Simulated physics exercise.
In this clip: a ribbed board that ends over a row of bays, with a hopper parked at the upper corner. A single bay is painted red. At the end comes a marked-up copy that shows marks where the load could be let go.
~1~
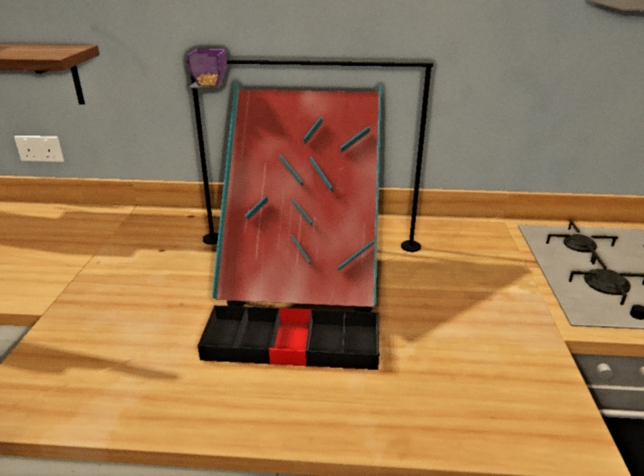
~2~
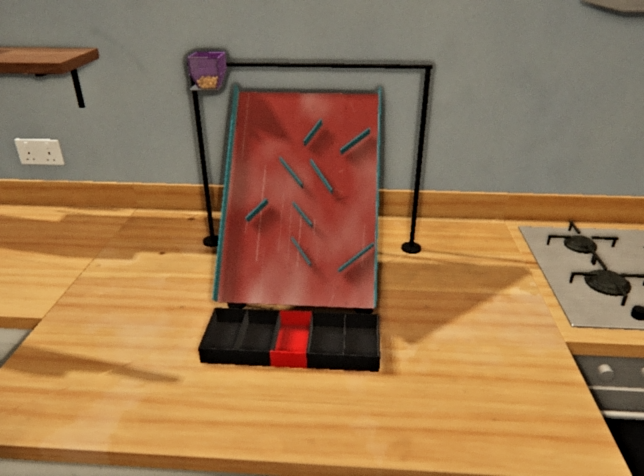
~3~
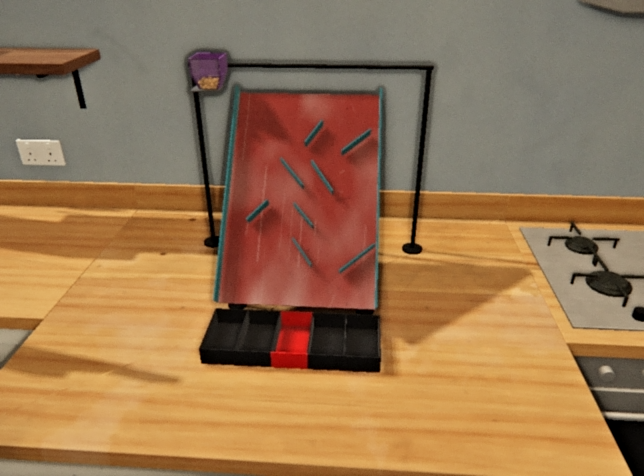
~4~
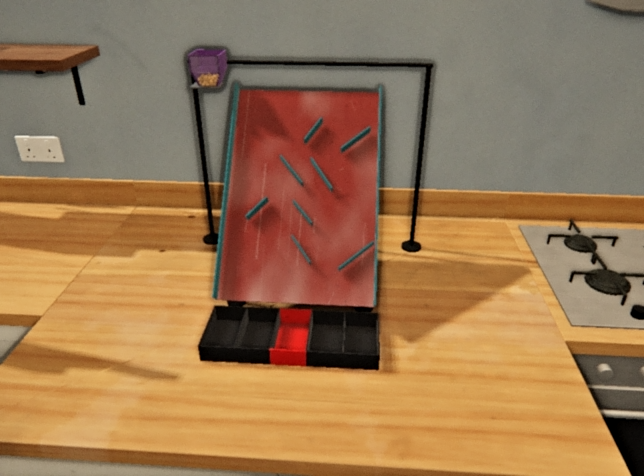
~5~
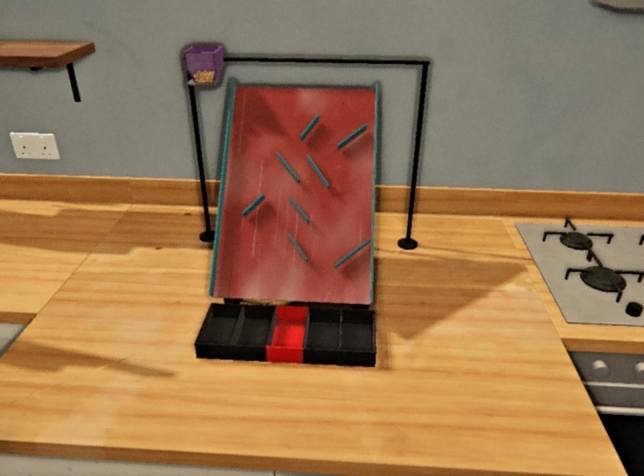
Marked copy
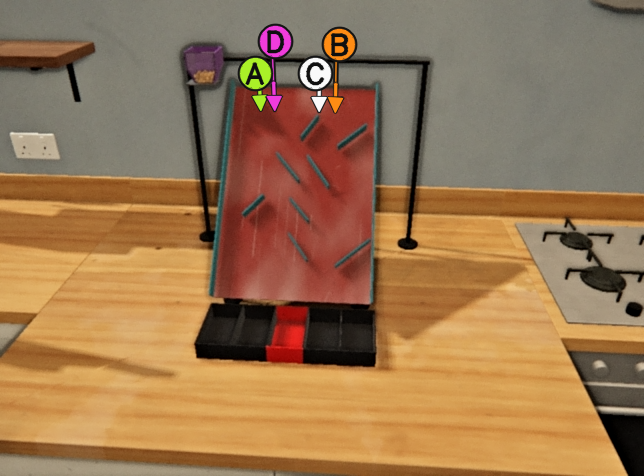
A tilted red board with ribs stands above a row of bays, and nothing visibly moves.
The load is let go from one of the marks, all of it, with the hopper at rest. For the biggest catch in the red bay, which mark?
The answer is mark B.
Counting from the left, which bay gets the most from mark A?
It is the first one.
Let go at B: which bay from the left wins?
The third.
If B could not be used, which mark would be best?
That is mark C.
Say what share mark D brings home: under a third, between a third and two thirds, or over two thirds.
Under a third.
On the marked copy, mark A meets the board at (260, 105); mark B meets the board at (335, 107); mark C meets the board at (319, 106); mark D meets the board at (274, 105).
With A, about a tenth in the red bay, roughly half in other bays, roughly a third outside the box.
With B, roughly two thirds in the red bay, roughly a quarter in other bays, about a tenth outside the box.
With C, roughly a quarter in the red bay, roughly a third in other bays, roughly a quarter outside the box.
With D, about a tenth in the red bay, roughly half in other bays, roughly a third outside the box.
